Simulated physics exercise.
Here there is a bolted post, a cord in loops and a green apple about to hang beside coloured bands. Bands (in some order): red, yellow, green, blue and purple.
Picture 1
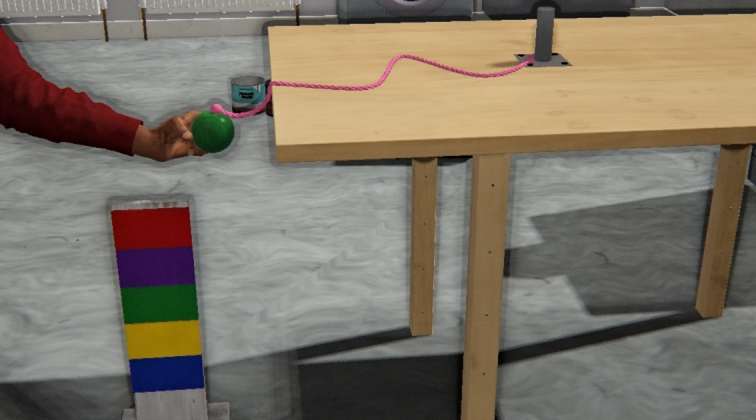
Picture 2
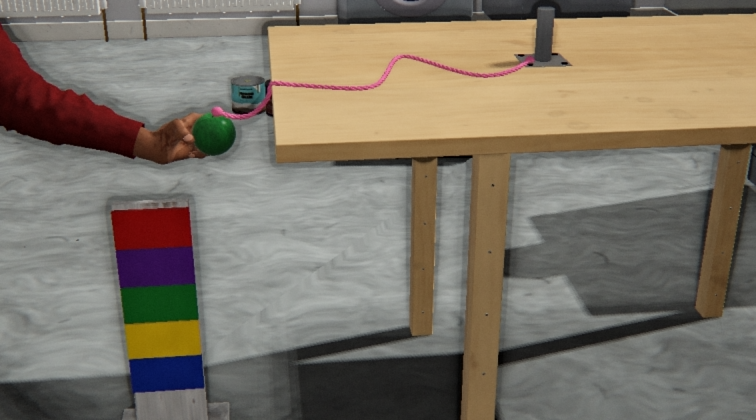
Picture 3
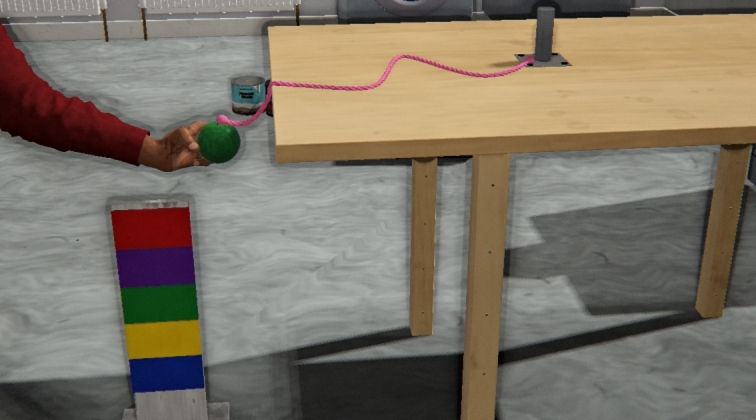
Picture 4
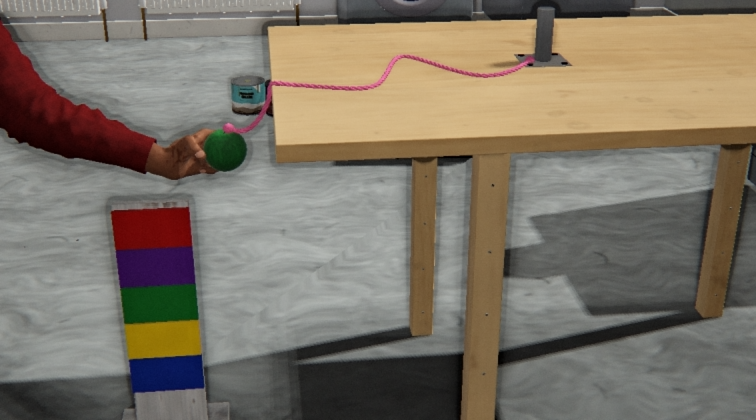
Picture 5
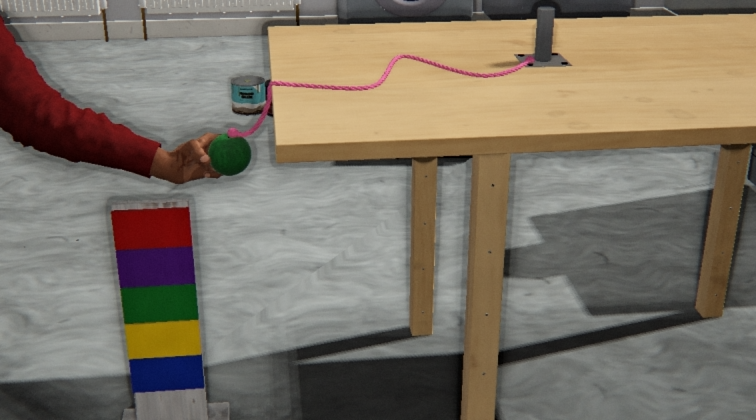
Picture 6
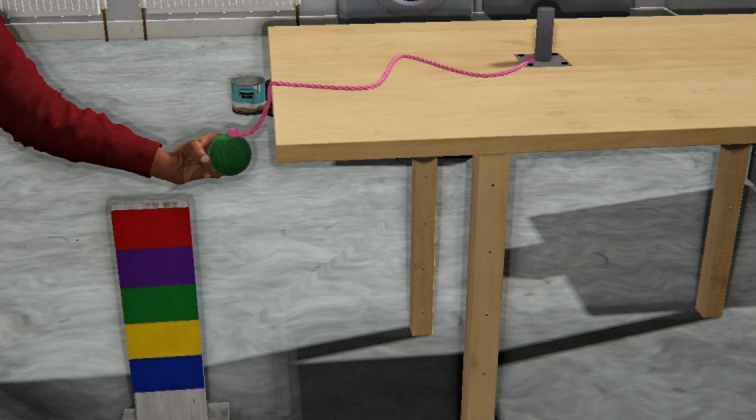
Hand in a red sleeve lowering a green ball on a pink cord slightly beside a wooden table, then holding it still.
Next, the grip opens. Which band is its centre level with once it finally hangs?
Green.
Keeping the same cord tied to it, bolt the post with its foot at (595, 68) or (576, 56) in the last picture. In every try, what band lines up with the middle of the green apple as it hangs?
Purple; purple.
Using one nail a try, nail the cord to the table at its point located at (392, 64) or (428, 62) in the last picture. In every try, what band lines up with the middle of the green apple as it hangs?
First try red, second try purple.
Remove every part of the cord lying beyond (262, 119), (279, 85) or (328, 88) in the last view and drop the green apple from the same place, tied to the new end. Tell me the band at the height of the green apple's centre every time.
Try 1 - purple; try 2 - red; try 3 - no band.
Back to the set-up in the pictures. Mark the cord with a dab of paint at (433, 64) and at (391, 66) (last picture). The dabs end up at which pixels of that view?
I'd put the first at about (392, 70) and the other at about (311, 75).
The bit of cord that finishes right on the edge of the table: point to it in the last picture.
At (384, 78), roughly.
Soon after, apple near (267, 276); level with green.
Then, apple near (281, 290); level with green.
At rest, apple near (278, 290); level with green. Its centre hangs level with the green band.
